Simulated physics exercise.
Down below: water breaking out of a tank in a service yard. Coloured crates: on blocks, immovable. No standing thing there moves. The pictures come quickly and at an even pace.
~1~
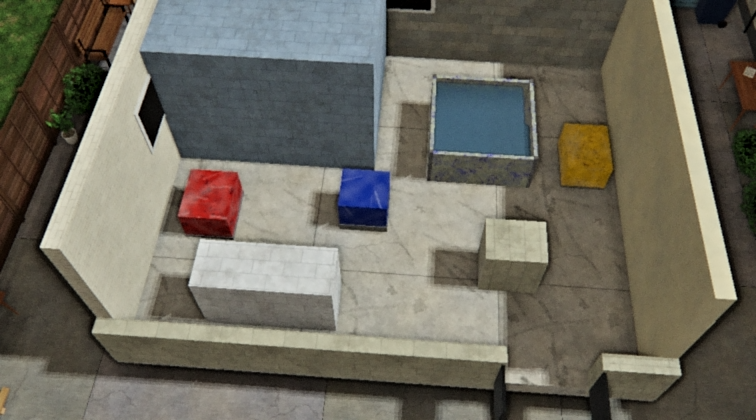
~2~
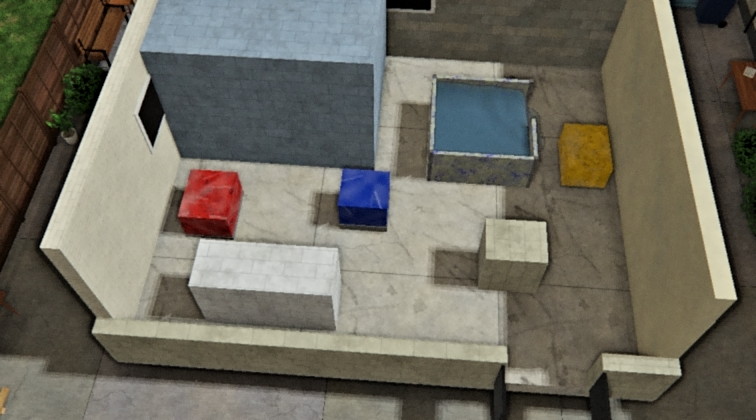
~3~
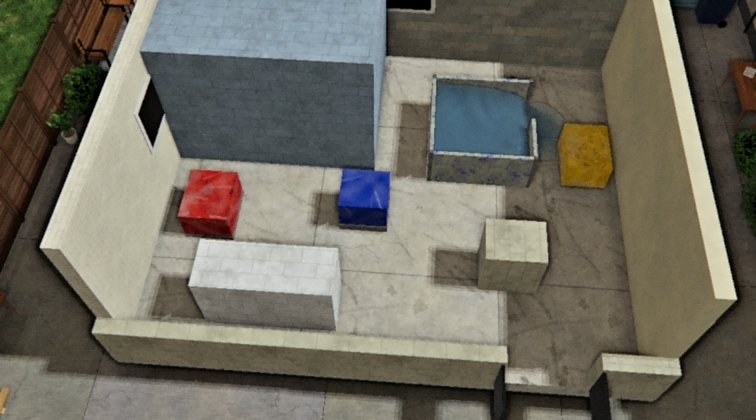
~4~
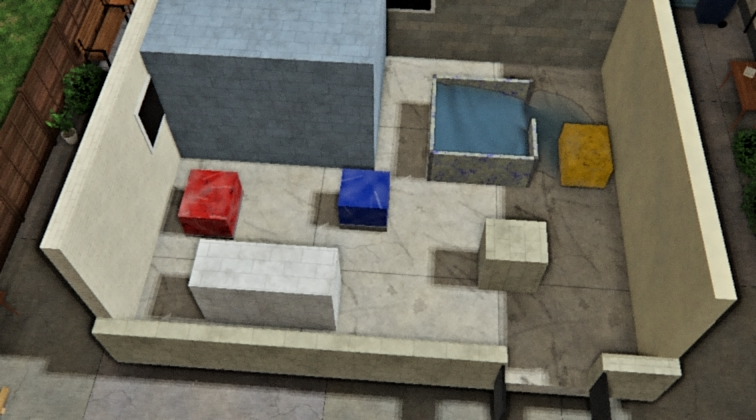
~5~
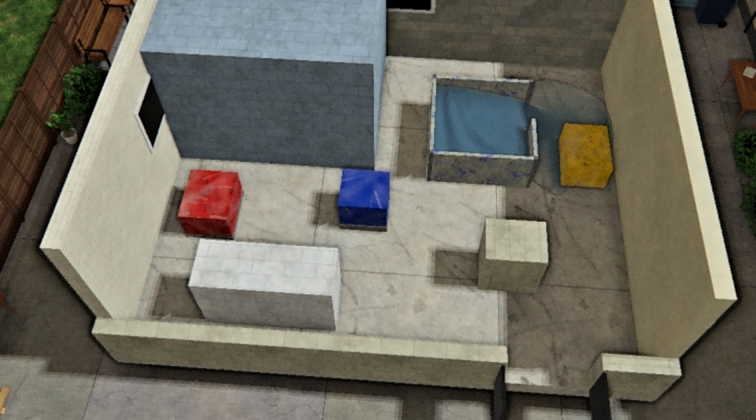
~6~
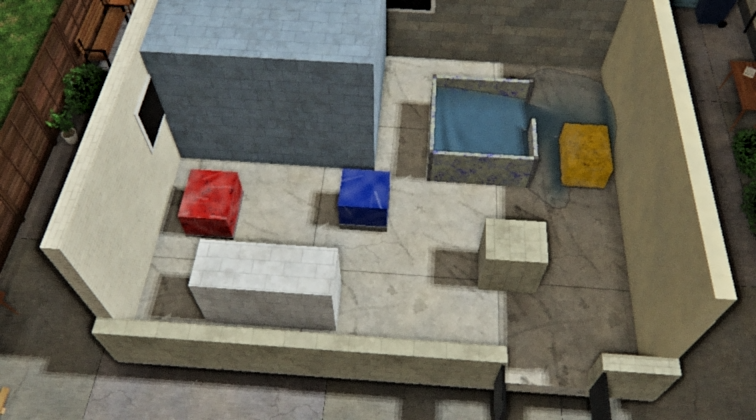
At the start, a walled yard seen from above holds still blue water in a square tank, with red, blue, yellow and pale blocks standing around it. An opening appears in the tank's right side, and water pours out through it, spreading in a thin sheet across the ground and around the unmoving yellow crate.
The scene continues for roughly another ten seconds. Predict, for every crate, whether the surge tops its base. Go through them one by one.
My prediction: The red crate does not get topped; the blue crate does not get topped; the yellow crate gets topped.
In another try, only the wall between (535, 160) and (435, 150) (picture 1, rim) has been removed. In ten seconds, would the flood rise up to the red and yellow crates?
My reading: Red crate gets drenched, yellow crate gets drenched.
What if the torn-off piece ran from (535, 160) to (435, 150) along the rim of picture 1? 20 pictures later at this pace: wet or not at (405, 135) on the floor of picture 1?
Pretty sure it's left alone at that location.
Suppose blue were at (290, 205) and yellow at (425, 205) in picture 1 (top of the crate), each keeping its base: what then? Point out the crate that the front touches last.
The red one.
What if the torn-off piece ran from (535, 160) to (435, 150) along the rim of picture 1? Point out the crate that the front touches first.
That would be the blue-painted one.
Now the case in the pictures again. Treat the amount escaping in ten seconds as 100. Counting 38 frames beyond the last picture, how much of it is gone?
Estimate: 50 %.
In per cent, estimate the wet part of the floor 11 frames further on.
It works out to about 30 in a hundred.
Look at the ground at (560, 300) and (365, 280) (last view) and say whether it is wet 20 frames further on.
Swamped, then clear.
A moment on, water covers 15 % of the floor; the red crate not reached, the blue crate not reached, the yellow crate water round its plinth.
Next, water covers 30 % of the floor; the red crate not reached, the blue crate not reached, the yellow crate water round its plinth.
Then, water covers 45 % of the floor; the red crate not reached, the blue crate water round its plinth, the yellow crate water round its plinth.
Later, water covers 65 % of the floor; the red crate not reached, the blue crate water round its plinth, the yellow crate water round its plinth.
In the end, water covers 80 % of the floor; the red crate stayed above the water, the blue crate stayed above the water, the yellow crate was topped.
